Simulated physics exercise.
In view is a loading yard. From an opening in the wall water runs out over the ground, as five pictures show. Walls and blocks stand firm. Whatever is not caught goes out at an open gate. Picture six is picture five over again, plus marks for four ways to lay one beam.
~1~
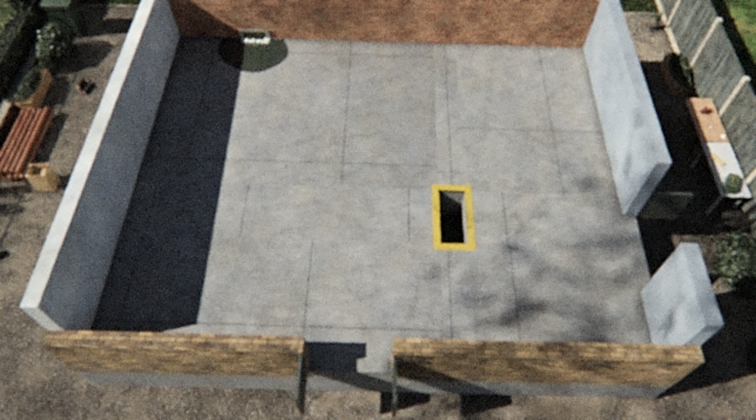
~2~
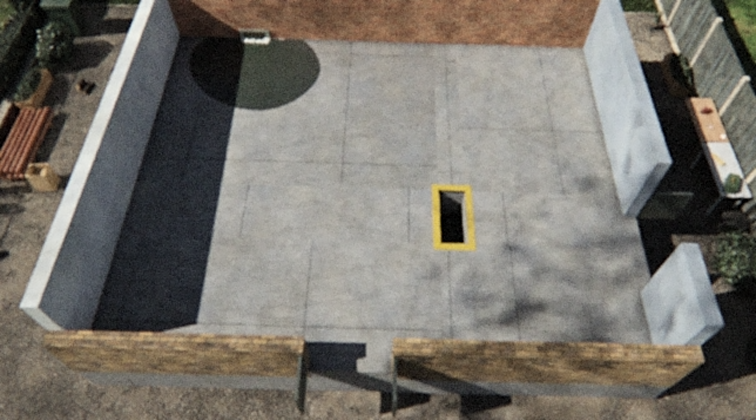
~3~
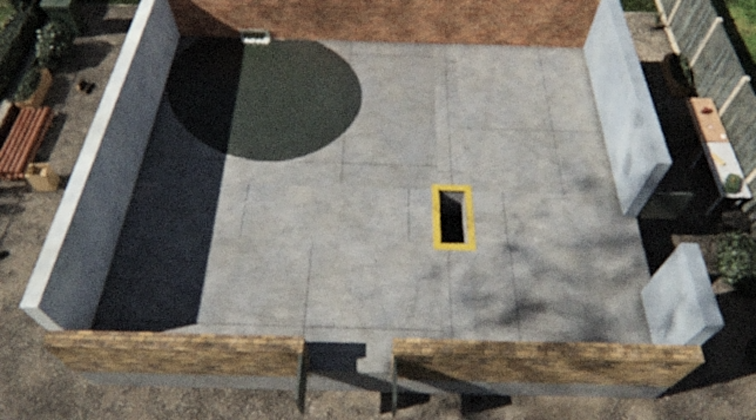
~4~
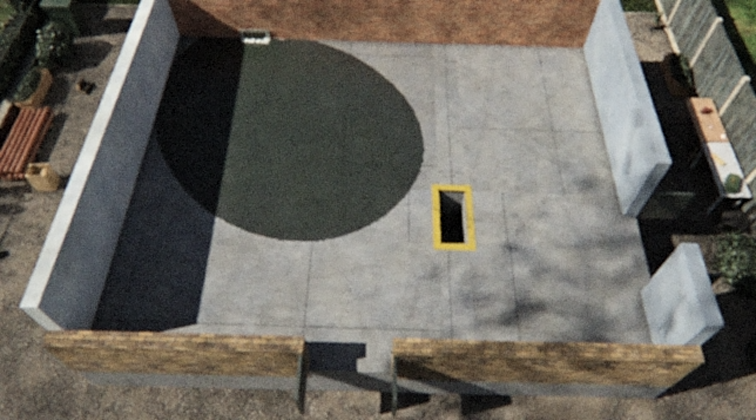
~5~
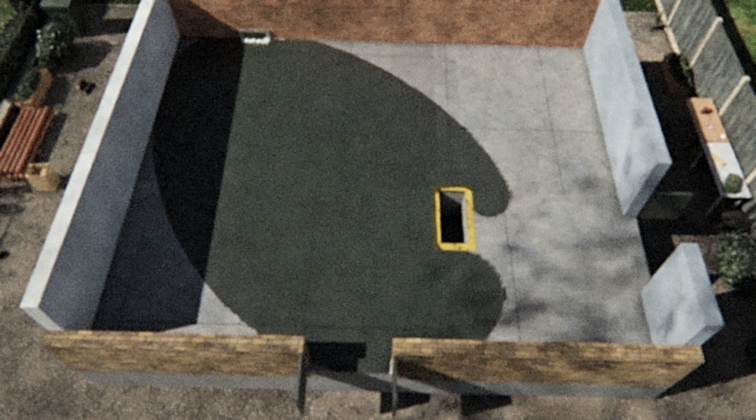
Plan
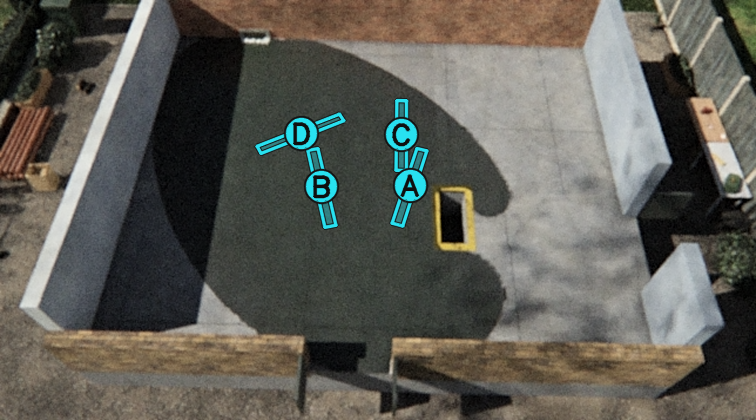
A grey paved loading yard, seen from high above by a still camera, is enclosed by a red-brown brick wall at the back, pale side walls and a low tan brick wall in front. A yellow-edged drain sits right of centre, with gaps in the front and right walls. Dark liquid spreads from the back-left outfall across the paving, then curls around the drain's sides and reaches the front gap.
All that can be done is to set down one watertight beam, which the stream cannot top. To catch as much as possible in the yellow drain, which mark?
B beats the others.
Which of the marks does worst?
A.
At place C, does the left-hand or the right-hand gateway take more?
More leaves on the right.
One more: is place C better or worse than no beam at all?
Worse.
On the marked copy, A from (397, 224) to (421, 149); B from (312, 149) to (330, 226); C from (401, 170) to (401, 100); D from (259, 149) to (341, 117).
With A, next to none of the stream goes into the yellow drain, about 97 % out by the gates.
With B, about 19 % of the stream goes into the yellow drain, about 78 % out by the gates.
With C, about 11 % of the stream goes into the yellow drain, about 86 % out by the gates.
With D, about 10 % of the stream goes into the yellow drain, about 85 % out by the gates.
